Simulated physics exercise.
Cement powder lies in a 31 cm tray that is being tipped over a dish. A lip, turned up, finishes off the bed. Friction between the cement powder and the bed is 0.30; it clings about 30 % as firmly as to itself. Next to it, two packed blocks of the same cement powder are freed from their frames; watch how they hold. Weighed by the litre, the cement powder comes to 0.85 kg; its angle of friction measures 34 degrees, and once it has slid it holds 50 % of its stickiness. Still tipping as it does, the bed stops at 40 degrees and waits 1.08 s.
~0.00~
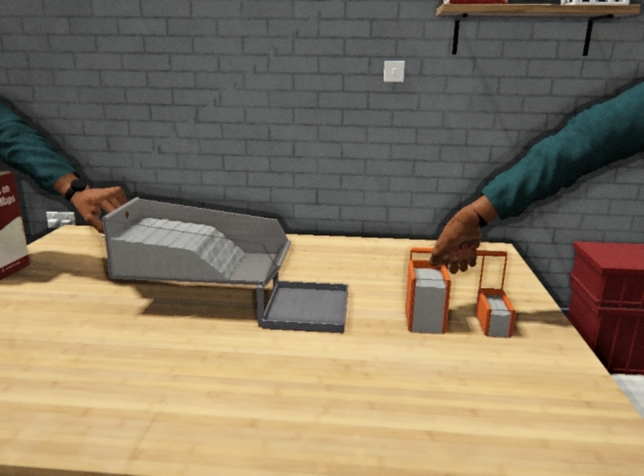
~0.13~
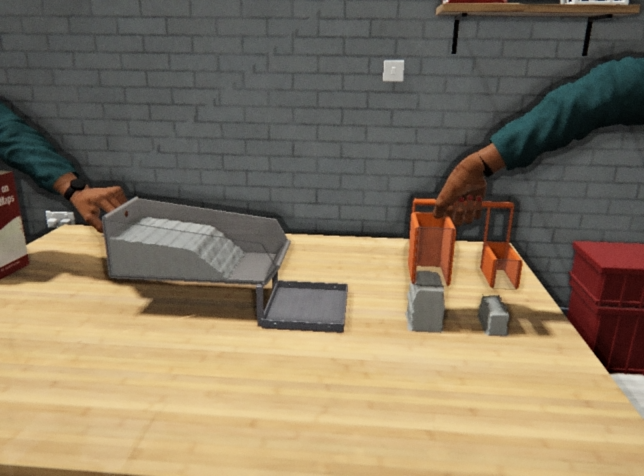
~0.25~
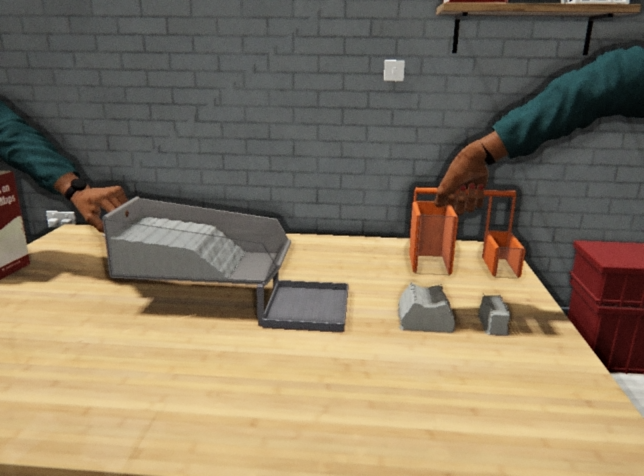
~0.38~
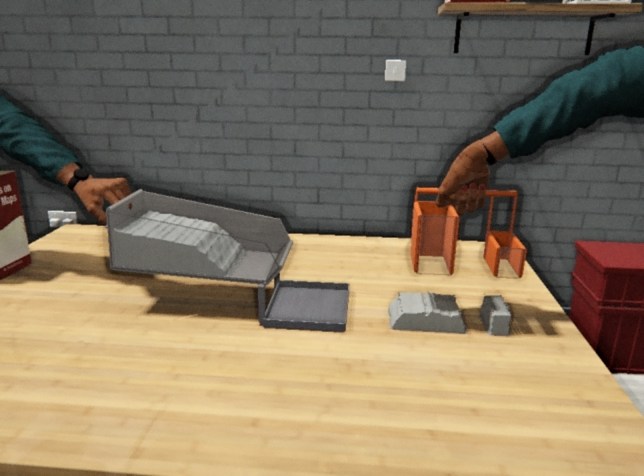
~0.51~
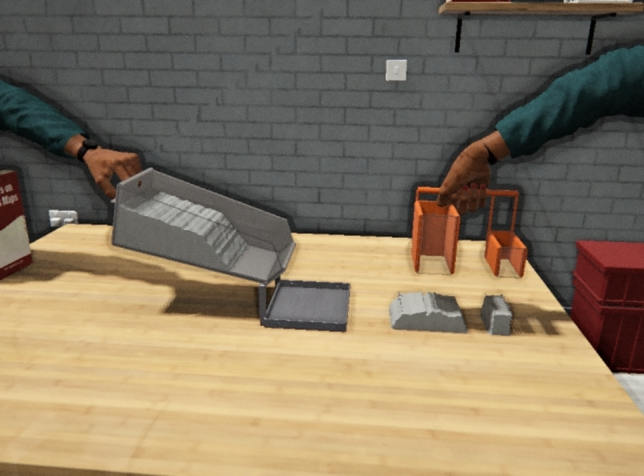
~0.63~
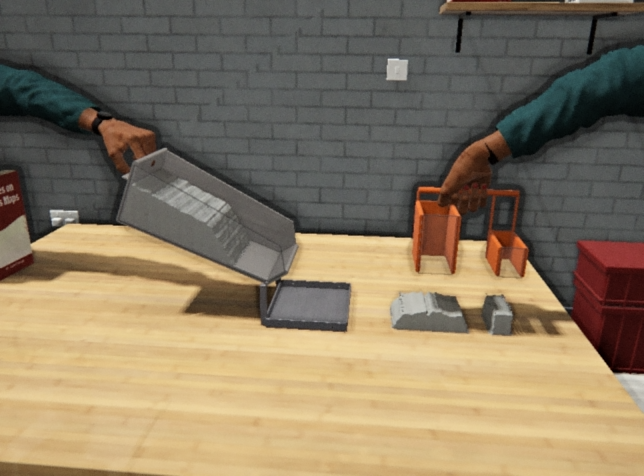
Orange moulds lifting off two grey powder blocks, the taller one slumping, then a hand raising a powder-filled tray's left end.
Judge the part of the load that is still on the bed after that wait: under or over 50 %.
The result sits not up to the 50 % mark.
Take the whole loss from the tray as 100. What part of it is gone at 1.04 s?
Close to 10 in a hundred.
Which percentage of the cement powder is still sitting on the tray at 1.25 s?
Measured share: Around 55 %.
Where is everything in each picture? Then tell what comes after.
Top of the high end at (107, 219), tilt 0 degrees; leading edge of the cement powder at (226, 279); blocks stand 10 cm, 4.8 cm (left to right), in the first frame.
Top of the high end at (107, 219), tilt 0 degrees; leading edge of the cement powder at (225, 278); blocks stand 9.4 cm, 4.8 cm (left to right), in the second frame.
Top of the high end at (107, 218), tilt 0 degrees; leading edge of the cement powder at (226, 278); blocks stand 6.4 cm, 4.8 cm (left to right), in the third frame.
Top of the high end at (111, 210), tilt 3 degrees; leading edge of the cement powder at (227, 276); blocks stand 4.7 cm, 4.8 cm (left to right), in the fourth frame.
Top of the high end at (122, 187), tilt 12 degrees; leading edge of the cement powder at (229, 270); blocks stand 4.7 cm, 4.8 cm (left to right), in the fifth frame.
Top of the high end at (138, 165), tilt 22 degrees; leading edge of the cement powder at (232, 264); blocks stand 4.7 cm, 4.8 cm (left to right), in the sixth frame.
After 0.82 s, the tilt is 36 degrees and 100 % is on the bed.
After 1.04 s, the tilt is 40 degrees and 94 % is on the bed.
After 1.25 s, the tilt is 40 degrees and 54 % is on the bed.
After 1.47 s, the tilt is 40 degrees and 45 % is on the bed.
After 2.01 s, at the end, the tilt is 40 degrees and 44 % is on the bed.
